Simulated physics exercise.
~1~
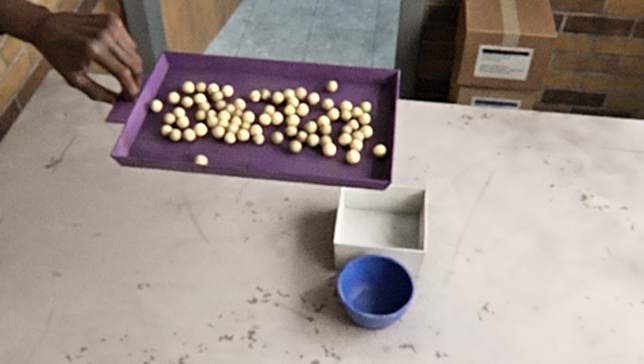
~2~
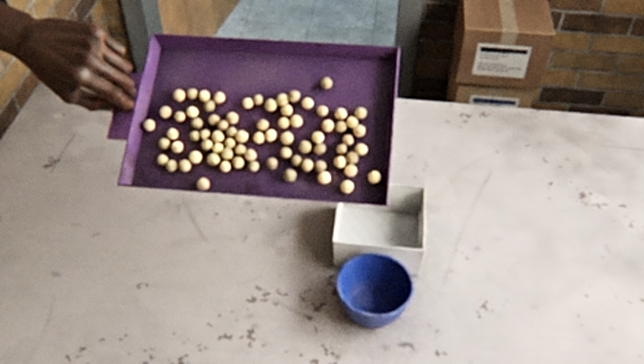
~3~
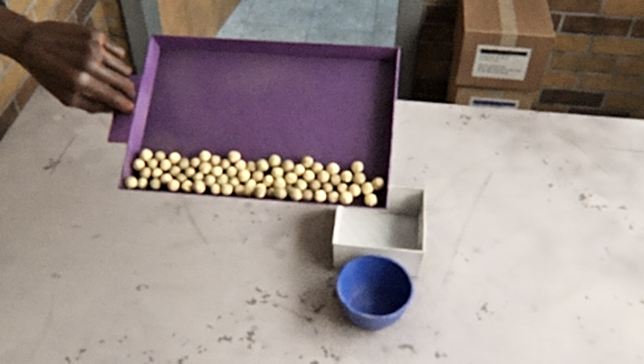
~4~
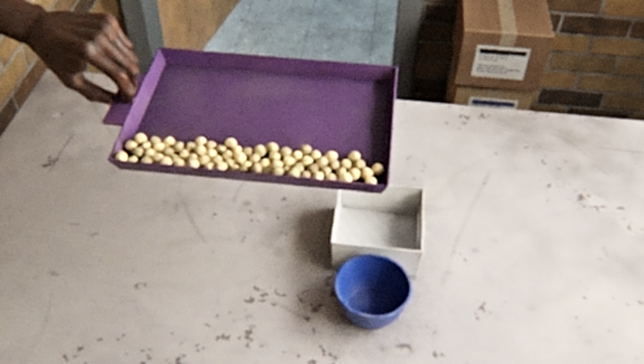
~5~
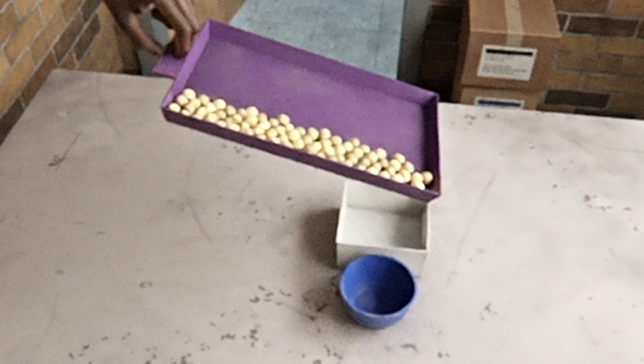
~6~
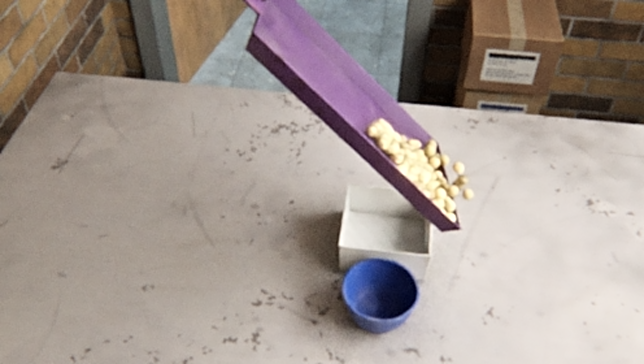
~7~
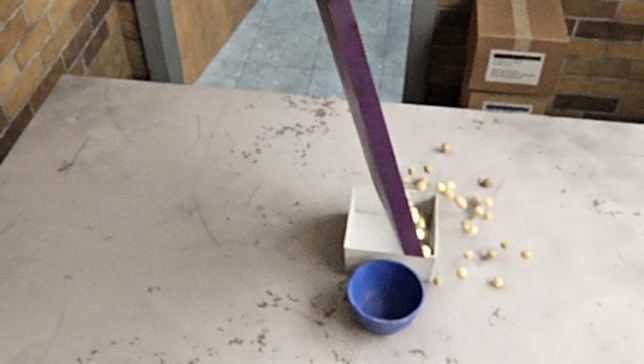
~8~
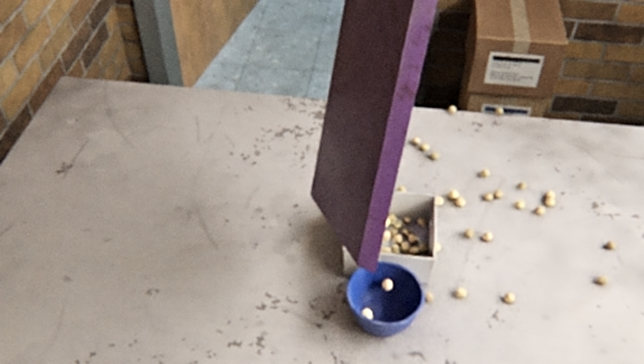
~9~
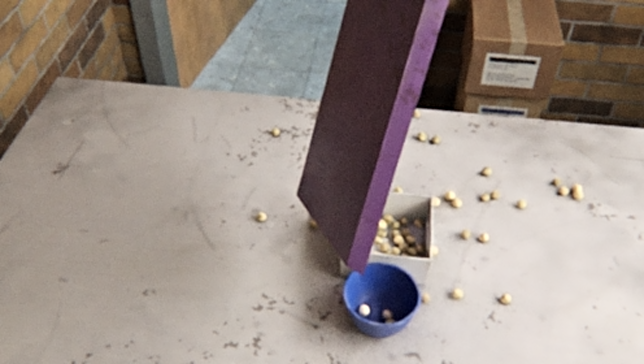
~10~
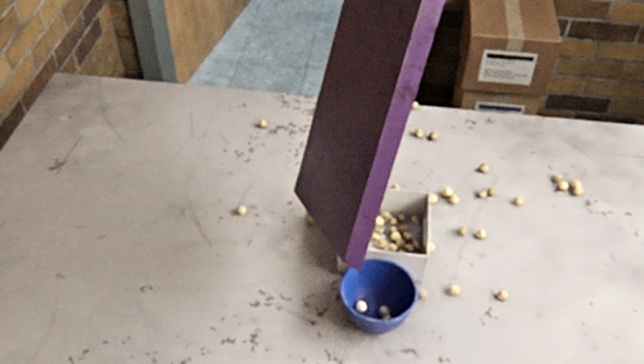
A hand at the upper left holds a purple tray of macadamia nuts above a pale, scuffed tabletop, seen from above at an angle, with a white tin and a blue bowl below and cardboard boxes behind. The tray tips towards the viewer, and the nuts roll into a band along its near edge. It levels somewhat, then moves right and tilts steeply, its right end down. The nuts pour off over the tin, many scattering across the table. Finally the tray hangs past upright, empty, with roughly half the nuts in the tin, a few in the bowl and the rest strewn around.
